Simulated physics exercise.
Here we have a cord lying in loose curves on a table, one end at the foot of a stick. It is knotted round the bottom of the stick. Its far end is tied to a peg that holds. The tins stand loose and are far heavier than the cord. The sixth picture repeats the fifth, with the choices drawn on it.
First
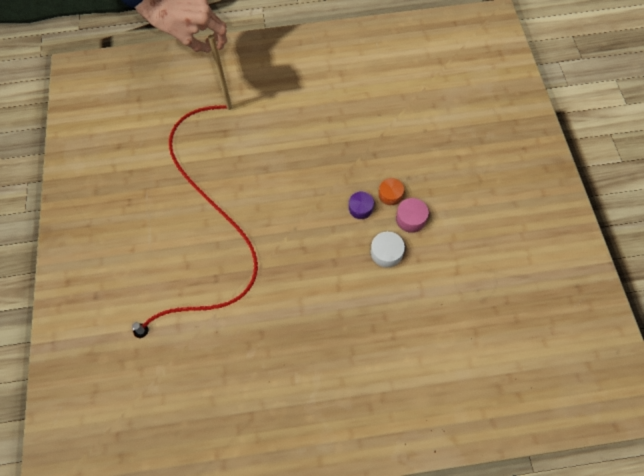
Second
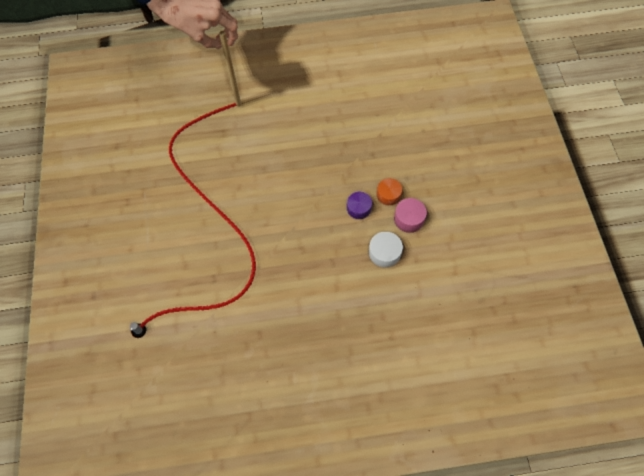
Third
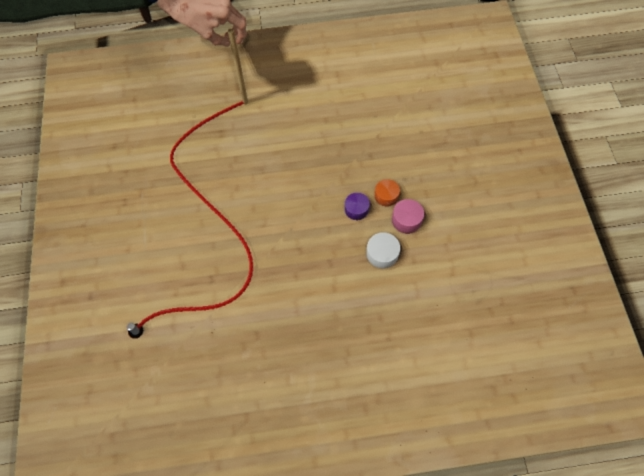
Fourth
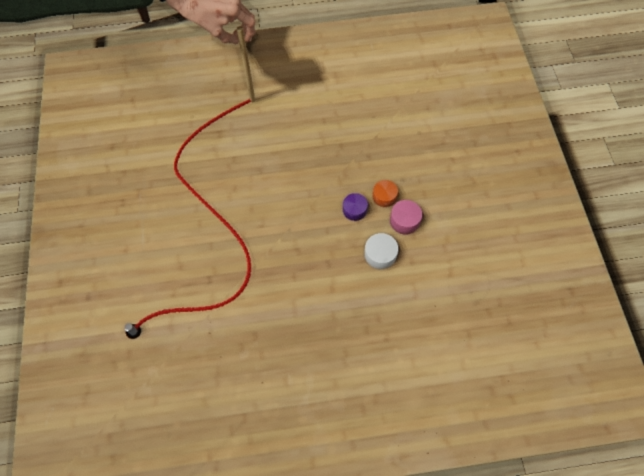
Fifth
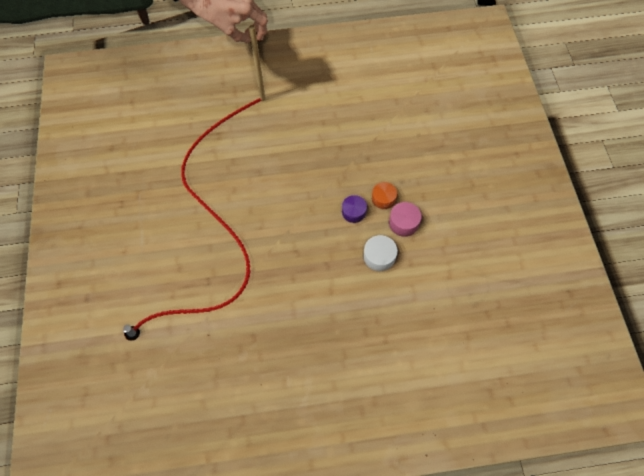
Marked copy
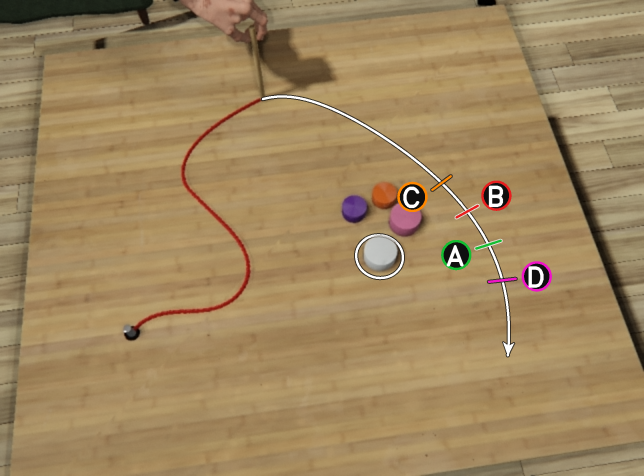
A thin stick, gripped by a hand, stands near the far edge of a wooden tabletop seen from above at an angle. A red cord curves from its foot to a dark peg at lower left, with purple, orange, pink and white tins clustered right of centre. The hand draws the stick steadily rightward, pulling the cord's upper bend looser, while the camera drifts very slightly right.
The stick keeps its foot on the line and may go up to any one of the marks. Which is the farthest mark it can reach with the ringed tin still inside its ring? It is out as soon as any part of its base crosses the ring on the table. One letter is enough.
D is the last safe stop.
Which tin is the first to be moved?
The orange tin.
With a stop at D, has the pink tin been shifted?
By then, yes.
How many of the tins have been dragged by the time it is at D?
Three.
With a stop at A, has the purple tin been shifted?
By then, no.
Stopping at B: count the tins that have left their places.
By then, none.
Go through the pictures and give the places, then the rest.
White tin (387, 250); orange tin (391, 192); peg (138, 329), in the first frame.
Peg (136, 328); pink tin (410, 216), in the second frame.
Purple tin (357, 206); white tin (383, 251), in the third frame.
Orange tin (385, 194); peg (131, 329), in the fourth frame.
Pink tin (405, 219); purple tin (354, 209); white tin (380, 253), in the fifth frame.
On the marked copy, A at (489, 245); B at (467, 212); C at (442, 183); D at (502, 280); the ring at (380, 256); the route from (263, 99) via (429, 172) to (508, 356).
Taking D. A third of the way, foot of the stick (364, 126); white tin (380, 253).
Two thirds of the way, foot of the stick (451, 193); white tin (380, 253).
When it is over, foot of the stick (502, 281); pink tin (407, 231); purple tin (355, 231); white tin (380, 253); orange tin (379, 226); the white tin is still in its ring.
As for the rest, A is safe but short; B is safe but short; C is safe but short.
